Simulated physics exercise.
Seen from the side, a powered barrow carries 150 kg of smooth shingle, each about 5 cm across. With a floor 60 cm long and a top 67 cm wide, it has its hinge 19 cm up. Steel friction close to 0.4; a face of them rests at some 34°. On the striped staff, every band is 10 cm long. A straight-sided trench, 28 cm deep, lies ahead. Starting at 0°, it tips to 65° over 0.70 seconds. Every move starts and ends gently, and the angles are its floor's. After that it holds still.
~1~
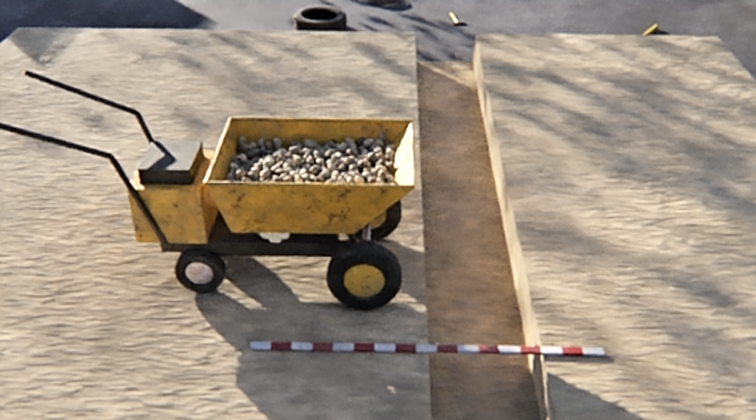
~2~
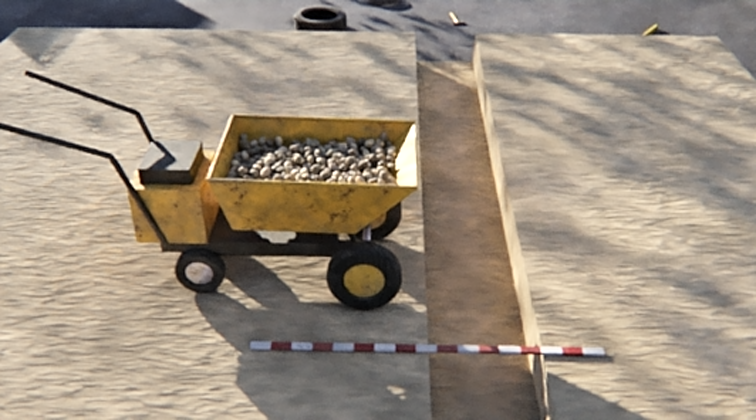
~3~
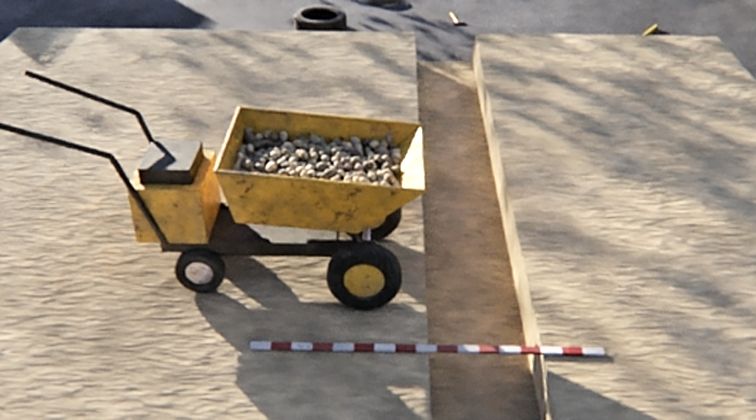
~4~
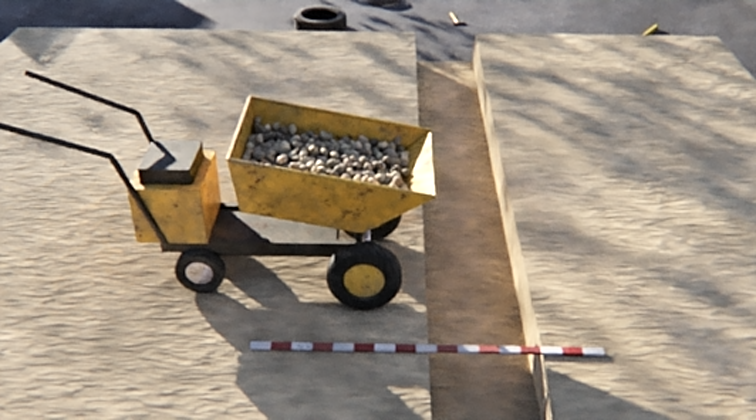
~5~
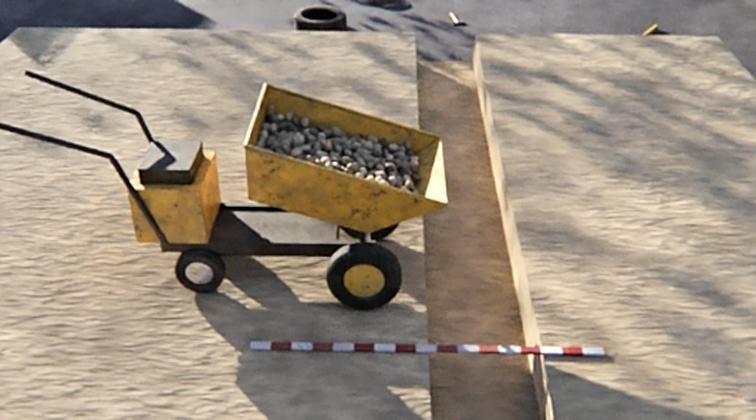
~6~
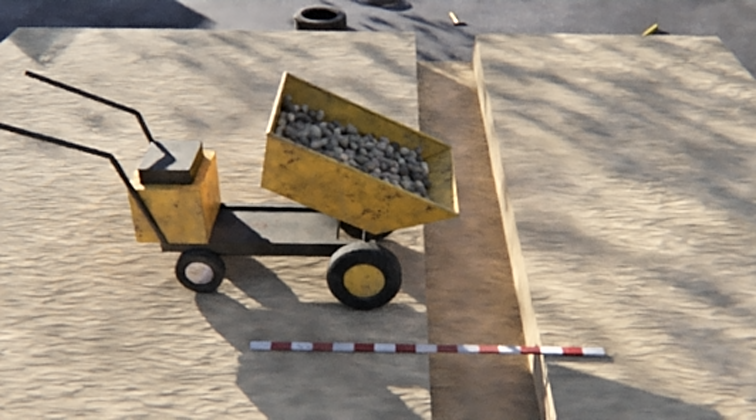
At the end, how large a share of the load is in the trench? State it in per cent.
A share of about 54 per cent.
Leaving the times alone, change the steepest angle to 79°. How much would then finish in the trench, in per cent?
Some 75 in a hundred, I'd say.
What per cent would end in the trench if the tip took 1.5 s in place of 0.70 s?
About 75 percent, I'd say.
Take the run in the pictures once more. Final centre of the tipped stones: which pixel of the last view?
Roughly at (519, 294).
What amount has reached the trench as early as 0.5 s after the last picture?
20 per cent, give or take.
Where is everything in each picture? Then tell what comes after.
The tray is at 0°, its lip at (414, 187); the top of the load is at (330, 156), in the first frame.
The tray is at 1°, its lip at (417, 188); the top of the load is at (324, 155), in the second frame.
Lip at (425, 191), floor tilted 5°, highest stones at (266, 149), in the third frame.
The tray is at 11°, its lip at (435, 197); the top of the load is at (260, 139), in the fourth frame.
Lip at (447, 205), floor tilted 18°, highest stones at (270, 126), in the fifth frame.
Lip at (459, 216), floor tilted 26°, highest stones at (287, 115), in the sixth frame.
Then, 0.2 s after the last picture the floor is at 54°, 100 % in the tray; the foremost stones are at (463, 231).
Then, 0.5 s after the last picture the floor is at 65°, 81 % in the tray, 18 % in the trench, 1 % past the trench; the foremost stones are at (538, 281).
Then, 0.8 s after the last picture the floor is at 65°, 23 % in the tray, 34 % in the trench, 43 % past the trench; the foremost stones are at (684, 290).
Then, 2.8 s after the last picture the floor is at 65°, 0 % in the tray, 54 % in the trench, 46 % past the trench; the foremost stones are past the picture's edge.
